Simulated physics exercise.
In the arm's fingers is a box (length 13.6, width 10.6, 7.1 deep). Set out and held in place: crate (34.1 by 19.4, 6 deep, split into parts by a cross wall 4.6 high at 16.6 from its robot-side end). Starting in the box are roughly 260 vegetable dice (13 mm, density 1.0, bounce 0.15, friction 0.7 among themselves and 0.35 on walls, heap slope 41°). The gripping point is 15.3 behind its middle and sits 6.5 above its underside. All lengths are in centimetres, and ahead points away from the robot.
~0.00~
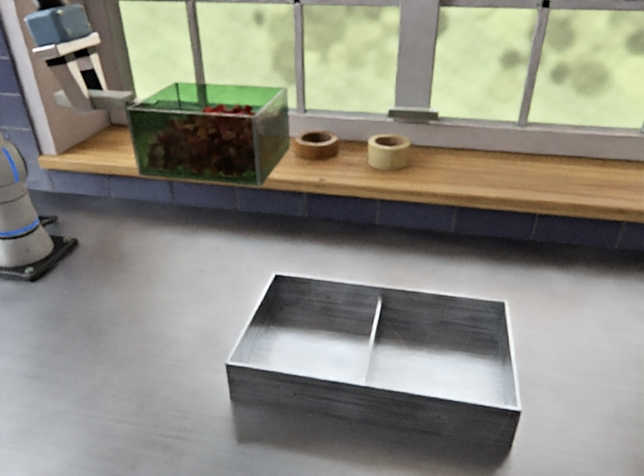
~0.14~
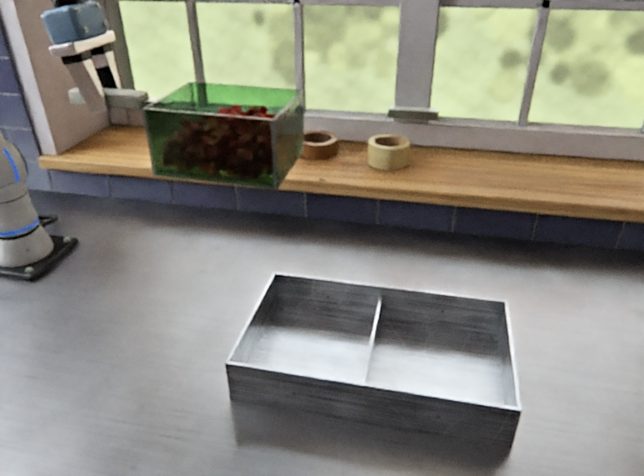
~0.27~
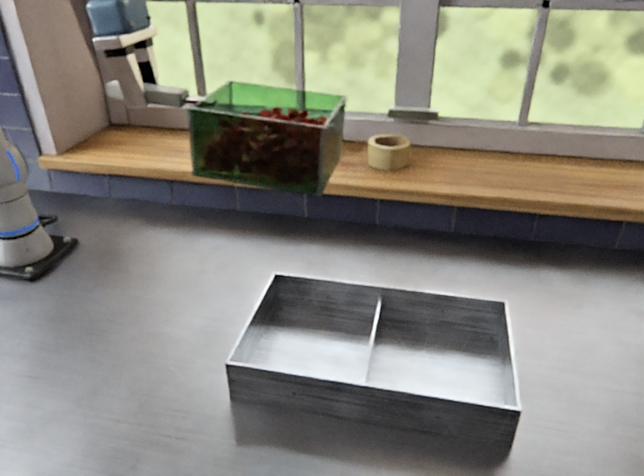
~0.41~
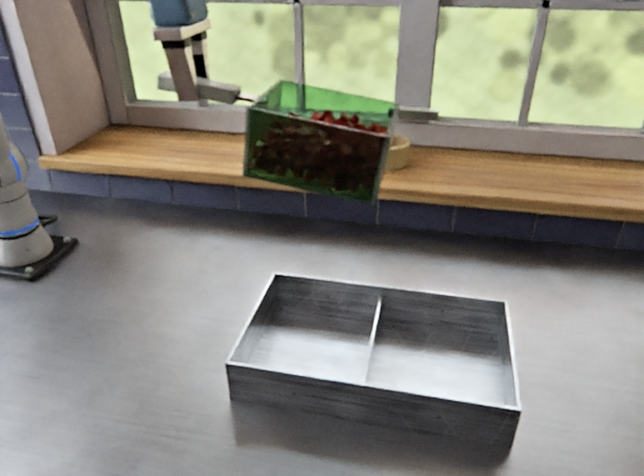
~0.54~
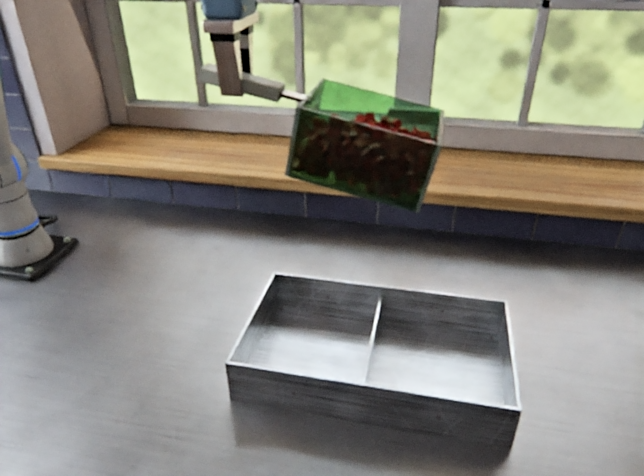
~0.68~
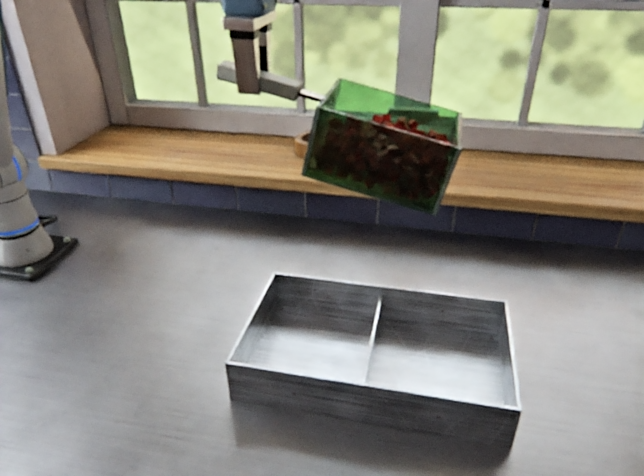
By a bright window, a robot arm carrying a green see-through box of dark red dice rightward, gradually tilting it forward.
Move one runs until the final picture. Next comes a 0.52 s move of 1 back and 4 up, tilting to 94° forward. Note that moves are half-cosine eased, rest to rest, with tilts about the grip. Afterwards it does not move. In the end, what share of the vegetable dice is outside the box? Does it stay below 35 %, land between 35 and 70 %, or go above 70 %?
It lands between 35 and 70 %.
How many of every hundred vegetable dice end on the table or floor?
About 0 %.
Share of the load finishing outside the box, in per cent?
50 per cent, more or less.
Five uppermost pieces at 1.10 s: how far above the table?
They're roughly 32 centimetres up.
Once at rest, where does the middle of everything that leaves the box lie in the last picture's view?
Middle point: About (315, 351).
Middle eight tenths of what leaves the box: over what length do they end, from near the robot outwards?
It spans some 12 centimetres.
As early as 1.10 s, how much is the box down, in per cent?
Roughly 0 percent by that moment.
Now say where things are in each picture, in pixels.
The first frame shows the box floor at (218, 158), level; upper third of the load around (229, 125), from x 150 to 280, top at y 110; 265 in the box.
The second frame shows the box floor at (233, 159), tilted 1° forward; upper third of the load around (243, 127), from x 165 to 295, top at y 110.
The third frame shows the box floor at (271, 162), tilted 4° forward; upper third of the load around (277, 131), from x 205 to 335, top at y 110.
The fourth frame shows the box floor at (320, 166), tilted 9° forward; upper third of the load around (323, 135), from x 255 to 385, top at y 115.
The fifth frame shows the box floor at (361, 169), tilted 12° forward; upper third of the load around (360, 137), from x 300 to 430, top at y 120.
The sixth frame shows the box floor at (376, 170), tilted 13° forward; upper third of the load around (370, 138), from x 315 to 445, top at y 120; 265 in the box.
After 0.89 s, tilted 41° forward, highest piece 32 above the table; 265 in the box.
After 1.10 s, tilted 86° forward, highest piece 33 above the table; 265 in the box.
After 1.40 s, tilted 94° forward, highest piece 32 above the table; 253 in the box, 12 in flight or on a rim.
After 2.45 s, tilted 94° forward, highest piece 27 above the table; 139 in the robot-side part, 126 in the box.
In the end, 139 in the robot-side part, 126 in the box. That is 52 % outside the box.
